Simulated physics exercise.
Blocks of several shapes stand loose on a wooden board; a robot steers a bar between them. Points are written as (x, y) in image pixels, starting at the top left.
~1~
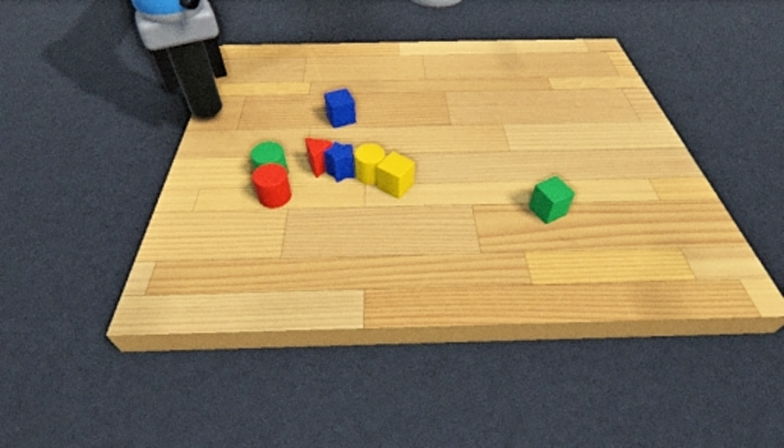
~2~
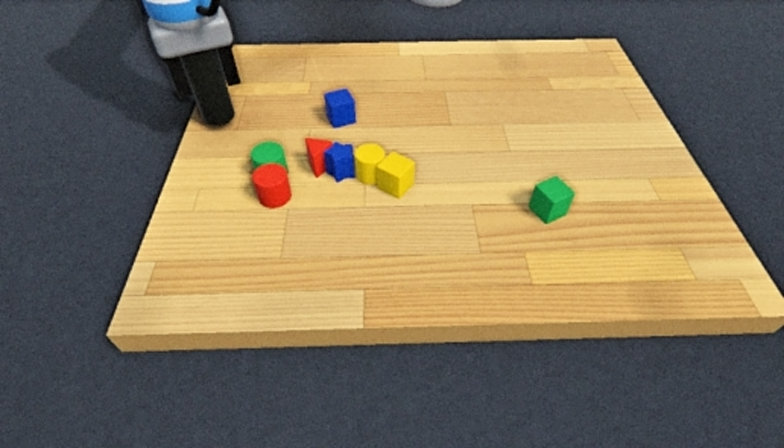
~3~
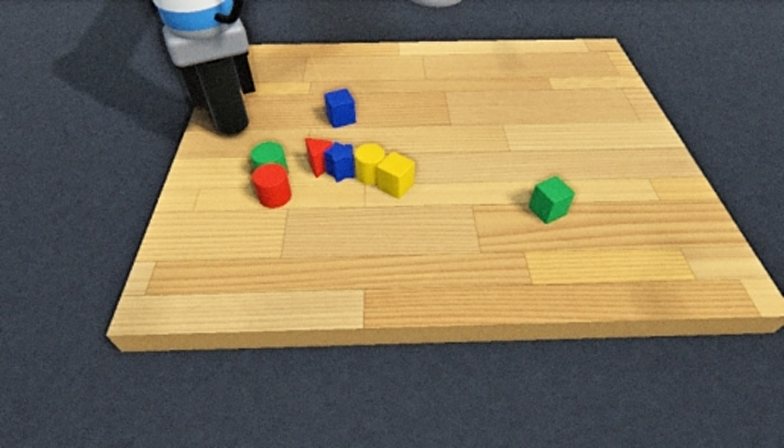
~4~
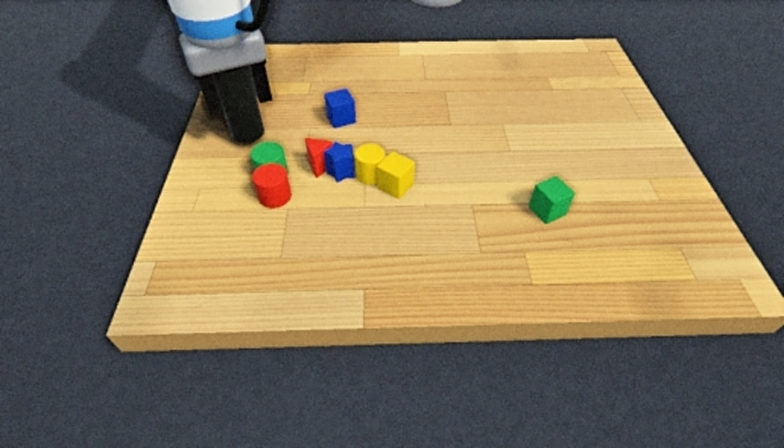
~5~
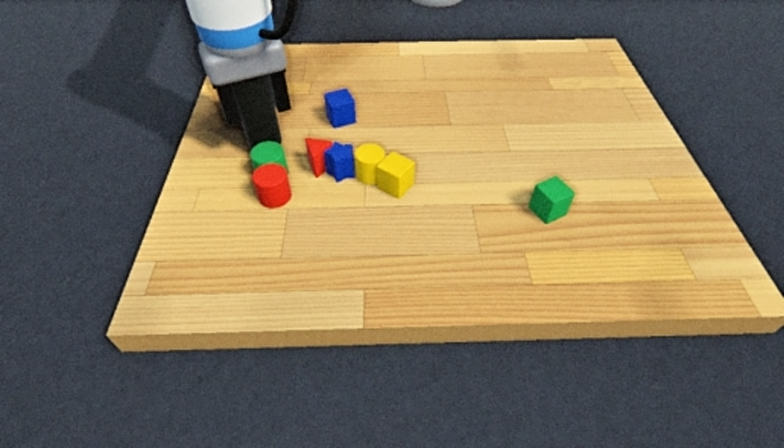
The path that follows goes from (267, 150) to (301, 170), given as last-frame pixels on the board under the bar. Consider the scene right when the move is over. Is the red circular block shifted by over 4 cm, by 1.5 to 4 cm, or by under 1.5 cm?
From 1.5 to 4 cm.
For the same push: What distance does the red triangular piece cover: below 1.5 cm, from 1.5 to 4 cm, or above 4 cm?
Offset: Below 1.5 cm.
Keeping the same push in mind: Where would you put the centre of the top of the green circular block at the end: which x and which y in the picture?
Just about (277, 169).
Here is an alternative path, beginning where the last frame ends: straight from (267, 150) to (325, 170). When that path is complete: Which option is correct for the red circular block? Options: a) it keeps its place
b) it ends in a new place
b (it ends in a new place)
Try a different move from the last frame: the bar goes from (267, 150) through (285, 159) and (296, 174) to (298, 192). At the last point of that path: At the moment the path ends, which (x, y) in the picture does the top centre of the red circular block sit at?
At (244, 210).
On the path given first. Halfway along, bar at (283, 152); green circular block at (272, 161); red circular block at (268, 185).
At the end, bar at (300, 162); green circular block at (277, 169); red circular block at (263, 193); red triangular piece at (324, 144); blue star block at (344, 151).
